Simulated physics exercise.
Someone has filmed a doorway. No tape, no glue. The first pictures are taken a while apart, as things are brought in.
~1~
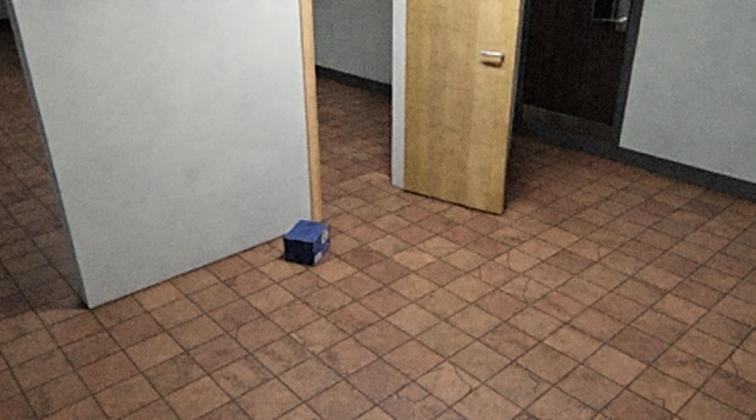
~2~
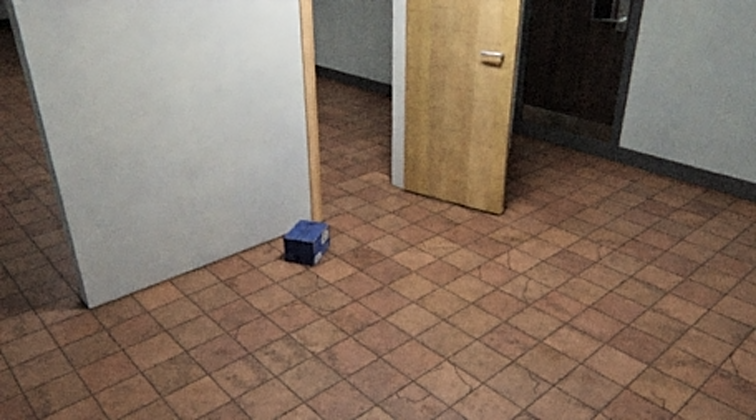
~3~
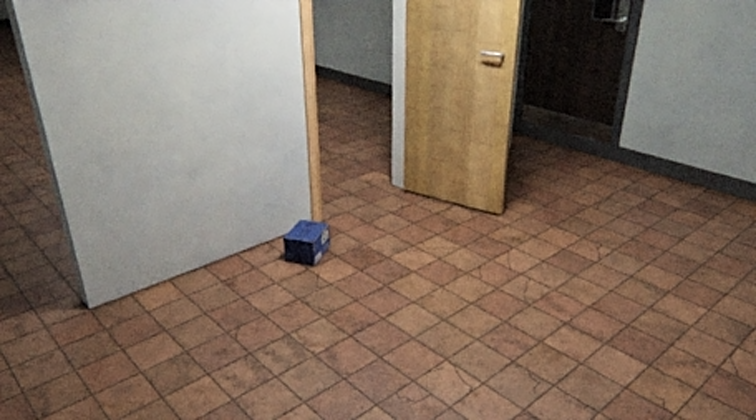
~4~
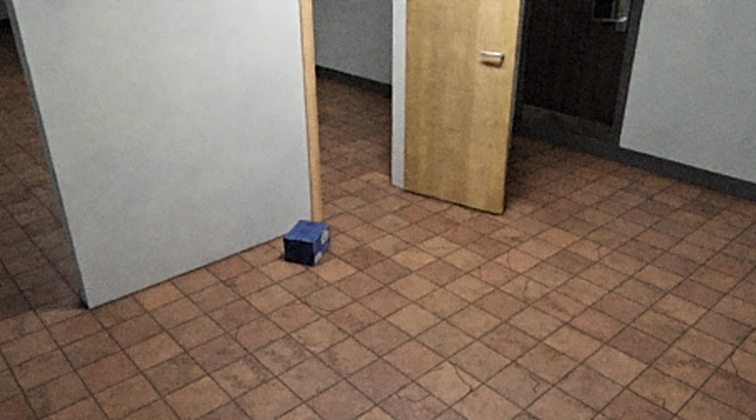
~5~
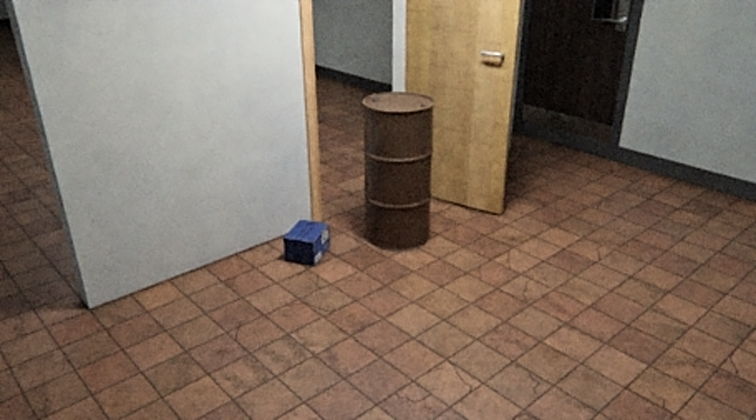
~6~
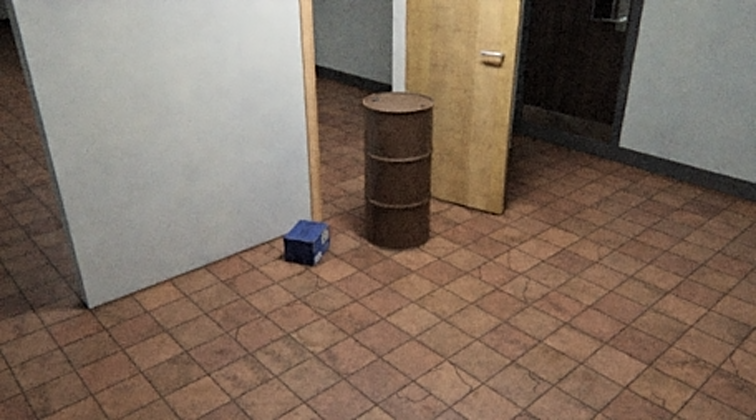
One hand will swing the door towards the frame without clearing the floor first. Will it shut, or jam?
In the end the door stops short.
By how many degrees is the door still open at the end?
Some 60° open.
Then, 0.50 s past the last view, door at 92°.
Then, 0.80 s past the last view, door at 78°.
Then, 1.00 s past the last view, door at 67°.
Finally, door at 60°; both still in place. Final places as the last picture's camera would see them, brown drum near (398, 172).
